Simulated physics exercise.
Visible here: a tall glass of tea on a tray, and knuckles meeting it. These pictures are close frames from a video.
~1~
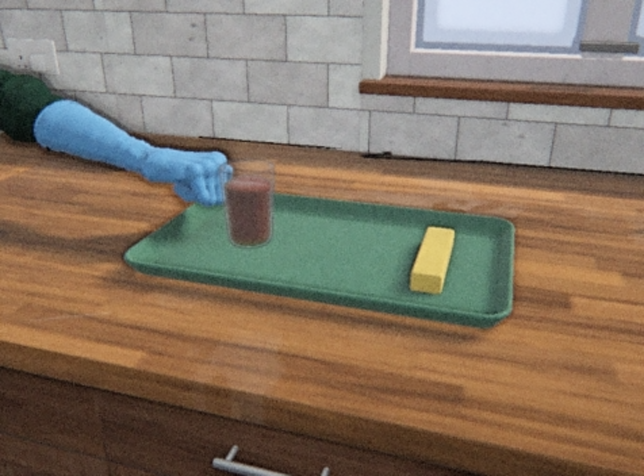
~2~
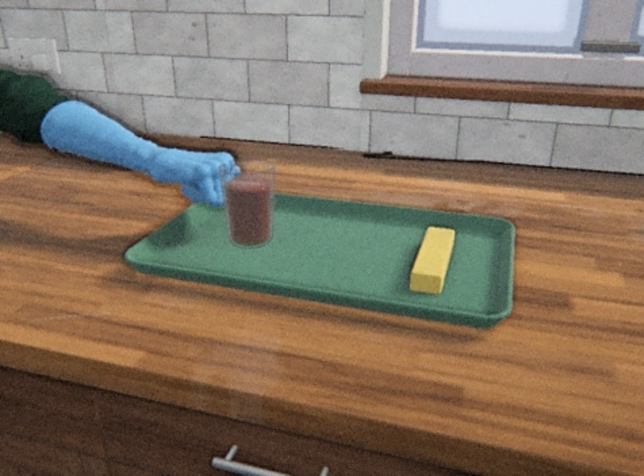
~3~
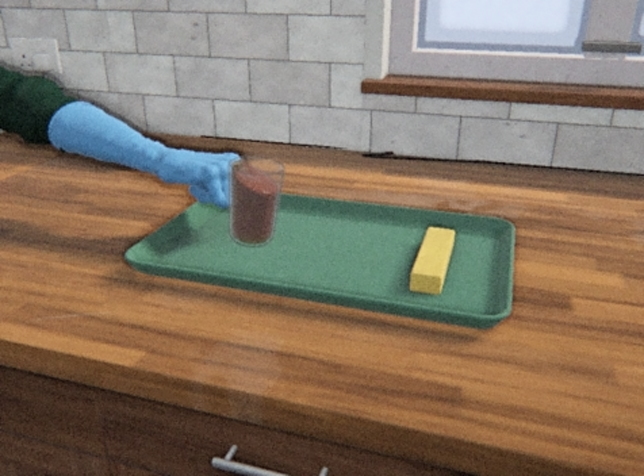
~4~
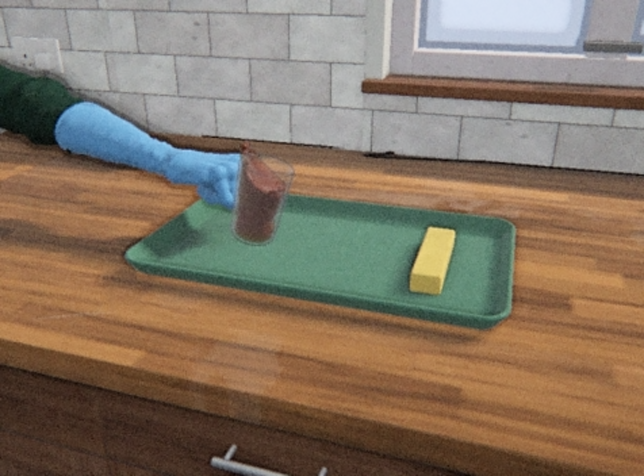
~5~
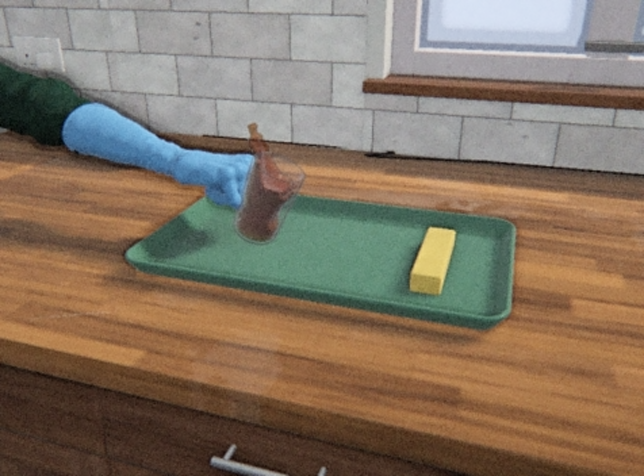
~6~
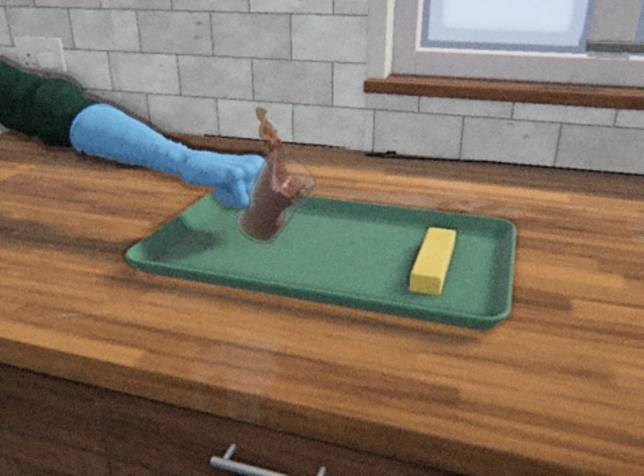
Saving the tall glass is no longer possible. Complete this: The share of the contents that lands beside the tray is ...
The share that lands beside the tray is under a quarter.
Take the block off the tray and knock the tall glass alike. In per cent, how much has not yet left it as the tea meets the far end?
About 45 percent.
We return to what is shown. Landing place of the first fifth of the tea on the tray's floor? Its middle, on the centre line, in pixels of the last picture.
I'd mark it somewhere roughly at pixel (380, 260).
A moment on, the tall glass lies on its side and 71 per cent is in the glass, 15 on the tray and 14 above or beyond its rim.
Next, the tall glass lies on its side and 35 per cent is in the glass, 48 on the tray and 17 above or beyond its rim.
Then the tall glass lies on its side and 21 per cent is in the glass, 62 on the tray and 16 above or beyond its rim.
Later the tall glass lies on its side and 12 per cent is in the glass, 78 on the tray and 9 above or beyond its rim.
At rest 91 per cent is held by tray and glass, 9 is off the tray.
